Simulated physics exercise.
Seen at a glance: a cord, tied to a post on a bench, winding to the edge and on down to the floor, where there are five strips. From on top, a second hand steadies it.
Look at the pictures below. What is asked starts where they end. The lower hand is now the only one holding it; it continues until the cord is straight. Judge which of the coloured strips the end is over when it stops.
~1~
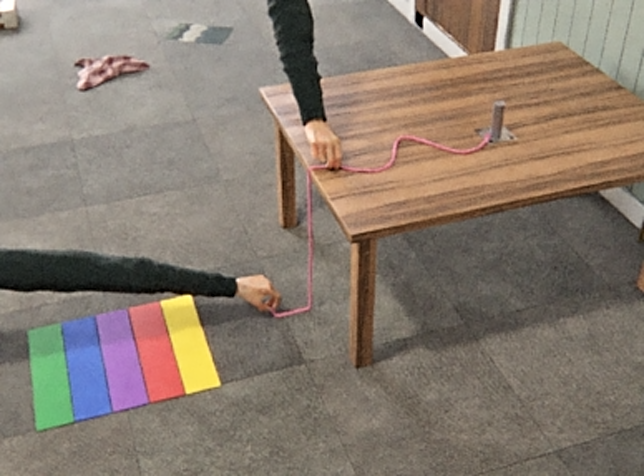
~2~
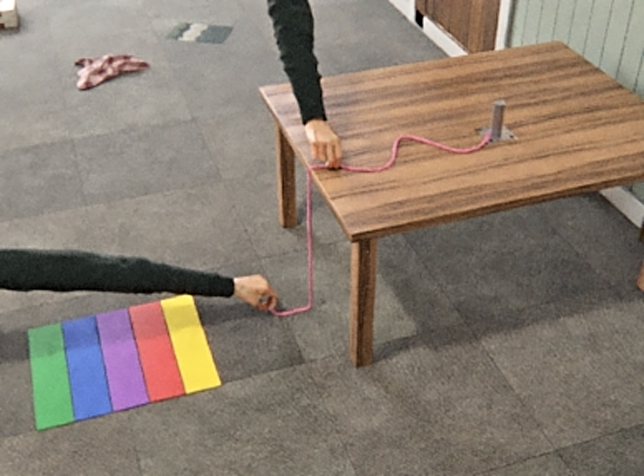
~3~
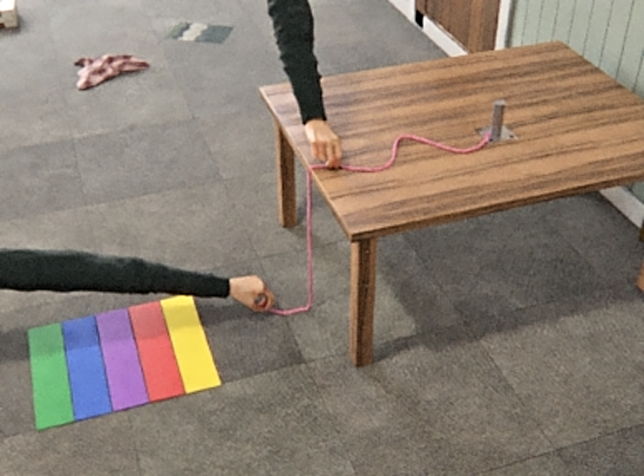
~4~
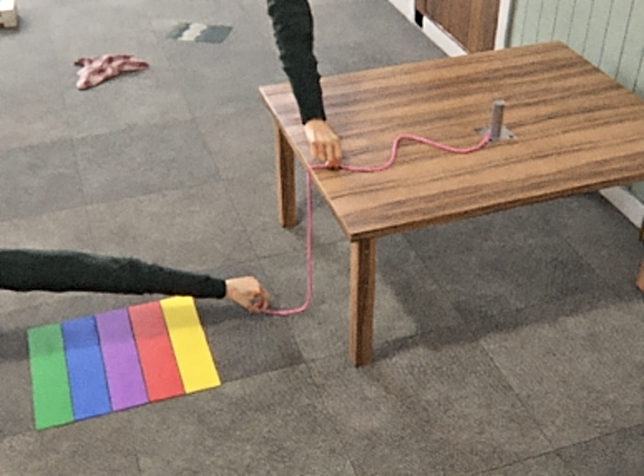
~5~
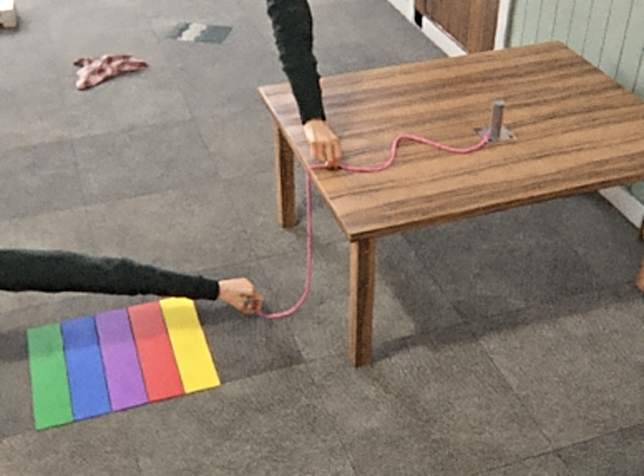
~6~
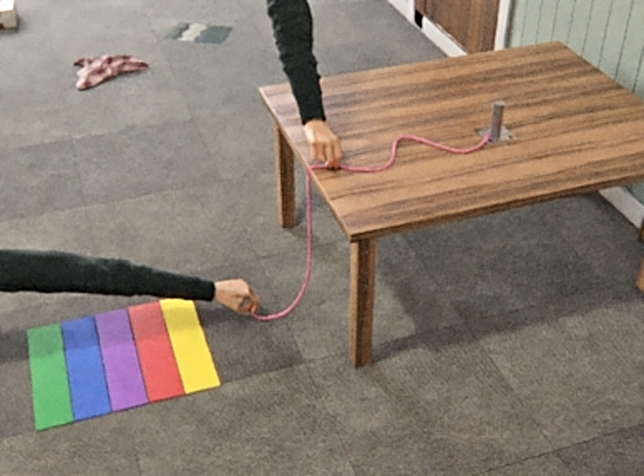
It is over the blue strip.
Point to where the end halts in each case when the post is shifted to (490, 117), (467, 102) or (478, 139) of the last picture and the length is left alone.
About (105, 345), (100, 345) and (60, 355).
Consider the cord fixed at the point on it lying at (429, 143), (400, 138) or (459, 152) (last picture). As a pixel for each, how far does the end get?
Per try (px, approx.): (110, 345), (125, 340), (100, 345).
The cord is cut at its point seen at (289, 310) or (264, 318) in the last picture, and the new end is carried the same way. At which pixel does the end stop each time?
Case by case it comes to about (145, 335) and then about (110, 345).
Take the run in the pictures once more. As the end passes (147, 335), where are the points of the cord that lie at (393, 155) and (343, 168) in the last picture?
The two spots land somewhere near (346, 159) and (303, 194).
Soon after, end near (147, 335); over red.
Then, end near (108, 344); over purple.
At full stretch, end near (85, 350); over blue. It halts on the blue strip.
